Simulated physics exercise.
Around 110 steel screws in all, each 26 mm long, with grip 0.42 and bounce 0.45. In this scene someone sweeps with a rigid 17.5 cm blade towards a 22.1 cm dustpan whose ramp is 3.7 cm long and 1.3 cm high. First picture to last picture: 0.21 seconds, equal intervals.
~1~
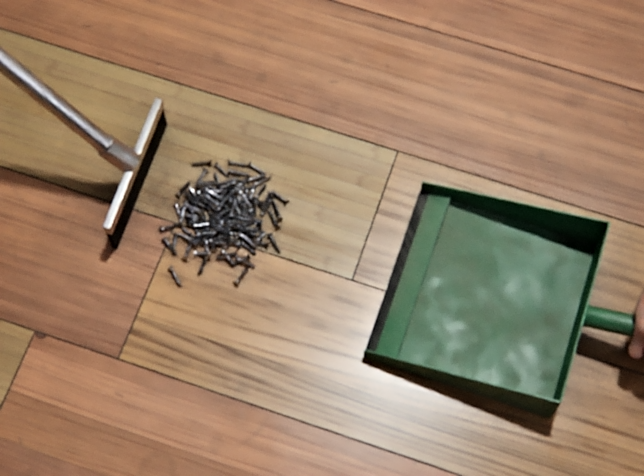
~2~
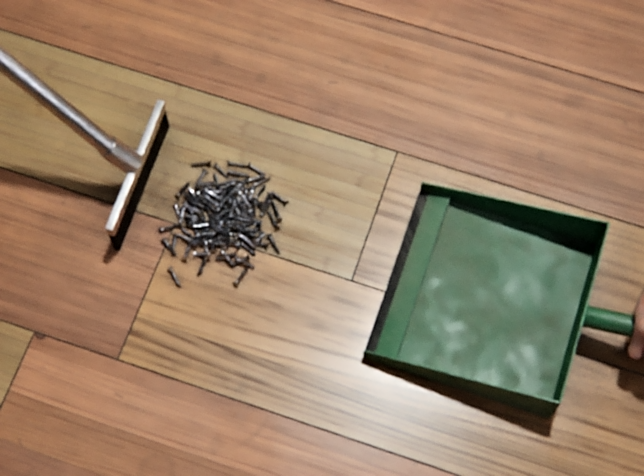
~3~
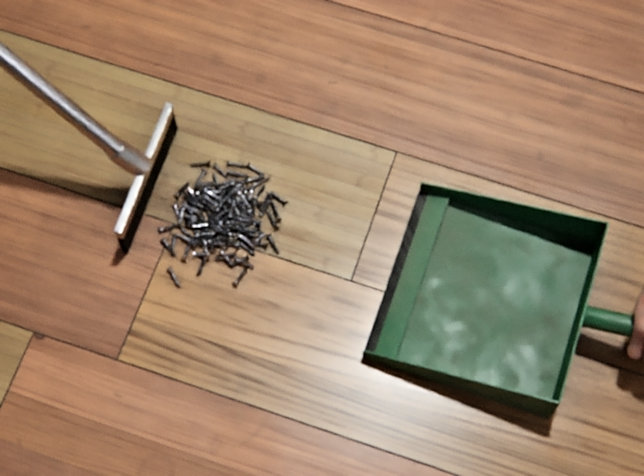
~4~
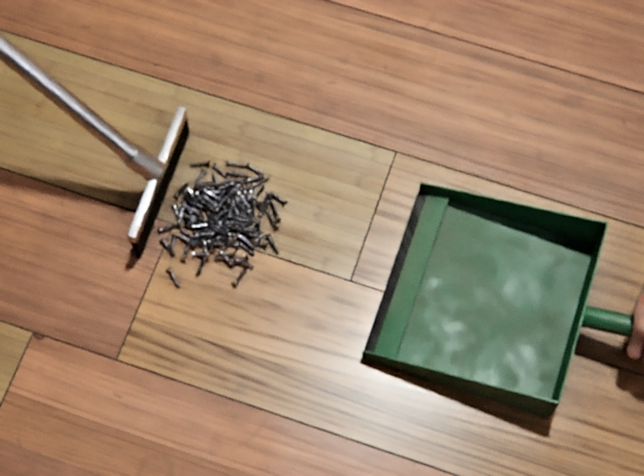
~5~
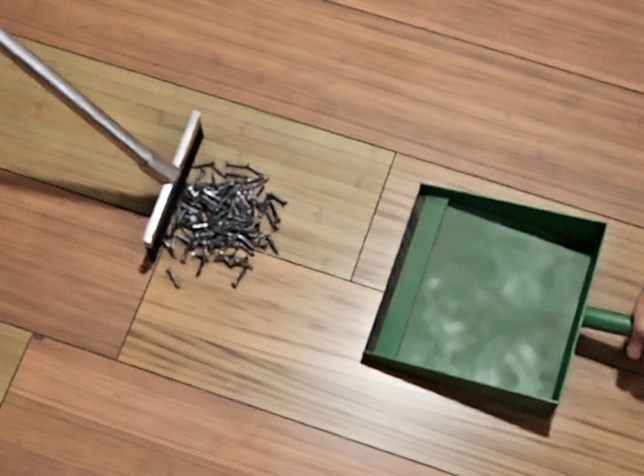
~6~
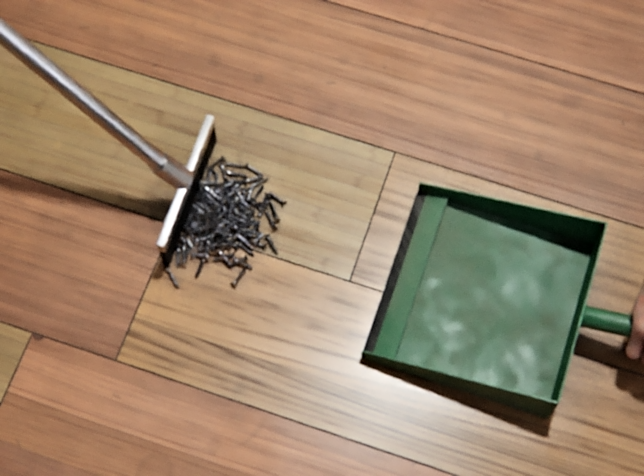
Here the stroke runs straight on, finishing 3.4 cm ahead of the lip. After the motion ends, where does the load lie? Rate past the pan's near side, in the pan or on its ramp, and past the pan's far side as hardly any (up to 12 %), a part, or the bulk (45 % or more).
Past the pan's near side: Hardly any, in the pan or on its ramp: A part, past the pan's far side: Hardly any.
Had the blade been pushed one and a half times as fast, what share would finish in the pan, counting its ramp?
I'd guess it lands at about 25 per cent.
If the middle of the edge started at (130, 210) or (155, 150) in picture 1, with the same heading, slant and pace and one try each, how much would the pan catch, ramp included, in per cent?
Close to 20 in a hundred, then close to 10 in a hundred.
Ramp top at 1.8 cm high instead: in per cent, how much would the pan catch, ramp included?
I'd expect close to 25 per cent.
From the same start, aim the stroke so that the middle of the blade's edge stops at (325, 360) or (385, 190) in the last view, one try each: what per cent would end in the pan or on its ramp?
I'd expect around 0 percent, then around 10 percent.
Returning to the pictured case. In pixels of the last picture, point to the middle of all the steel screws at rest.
Look around (382, 263) in the last picture.
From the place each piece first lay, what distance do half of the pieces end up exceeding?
It works out to some 20 cm.
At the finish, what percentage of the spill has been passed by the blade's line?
Roughly 5 in a hundred.
Then, 0.25 s after the last picture, middle of the blade 15 cm from the lip; 0 % over the lip, far side 0 %, near side 0 %.
Then, 0.42 s after the last picture, middle of the blade 7 cm from the lip; 0 % over the lip, far side 0 %, near side 0 %.
Then, 0.71 s after the last picture, middle of the blade 4 cm from the lip; 25 % over the lip, far side 5 %, near side 0 %.
In the end, near side 0 %, pan 25 %, far side 0 %, in front of the lip or behind the blade 75 %.
